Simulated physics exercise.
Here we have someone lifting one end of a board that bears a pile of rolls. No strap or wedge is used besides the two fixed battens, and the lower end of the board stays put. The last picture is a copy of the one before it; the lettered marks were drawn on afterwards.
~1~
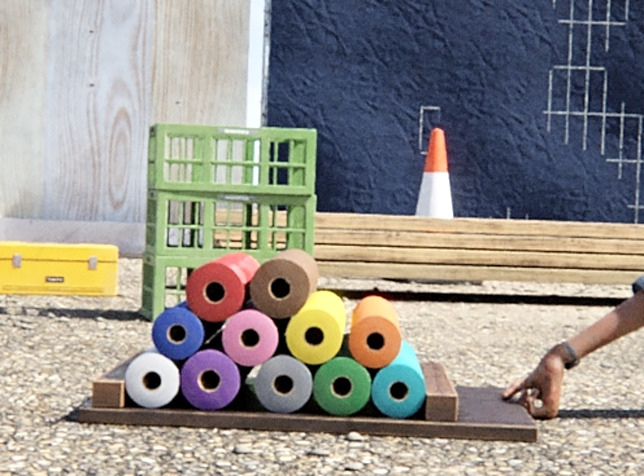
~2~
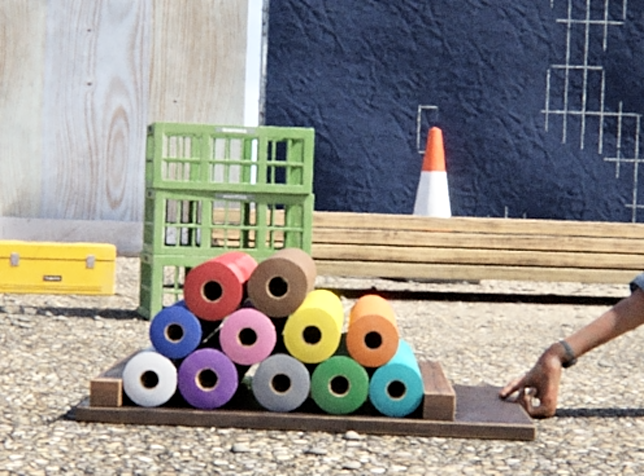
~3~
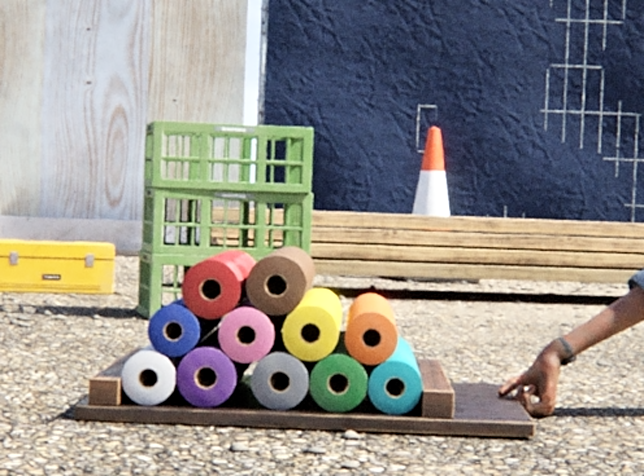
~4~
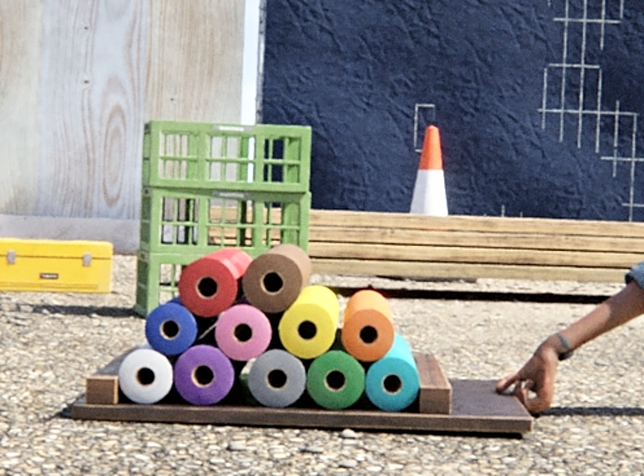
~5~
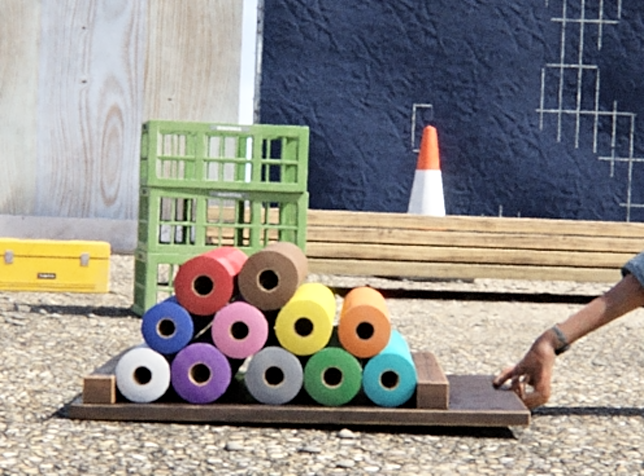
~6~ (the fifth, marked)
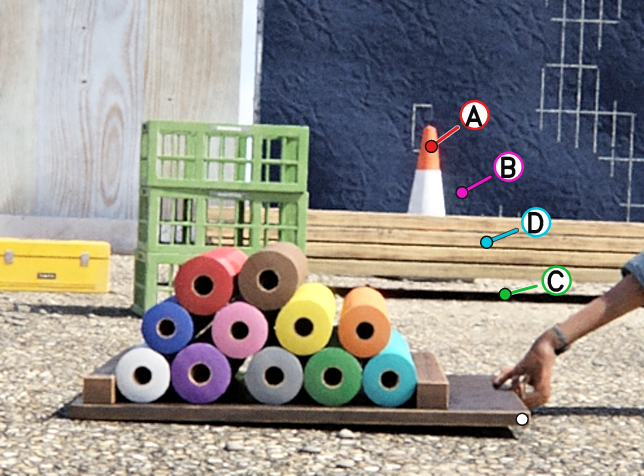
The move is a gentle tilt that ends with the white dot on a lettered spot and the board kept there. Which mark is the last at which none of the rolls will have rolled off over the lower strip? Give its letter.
Raise it to C.
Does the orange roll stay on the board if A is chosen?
The orange roll: No.
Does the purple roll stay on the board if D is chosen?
Yes.
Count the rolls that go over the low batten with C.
At C the number is none.
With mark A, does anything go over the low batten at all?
Yes.
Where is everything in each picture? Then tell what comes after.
The first picture shows green roll (342, 387); turquoise roll (399, 391); yellow roll (314, 336).
The second picture shows yellow roll (312, 335); pink roll (248, 337).
The third picture shows board (310, 388); turquoise roll (395, 387); orange roll (372, 338); brown roll (276, 285).
The fourth picture shows board (307, 385); white roll (146, 377); purple roll (204, 376).
The fifth picture shows board (305, 383); white roll (143, 375); purple roll (200, 374).
On the marked copy, A at (431, 146); B at (462, 193); C at (505, 294); D at (486, 242); the white dot at (522, 419).
Taking C. A third of the way, board at 13°.
Two thirds of the way, board at 18°.
When it is over, board at 18°, none over the low batten.
As for the rest, A six over the low batten; B six over the low batten; D two over the low batten (blue, red).
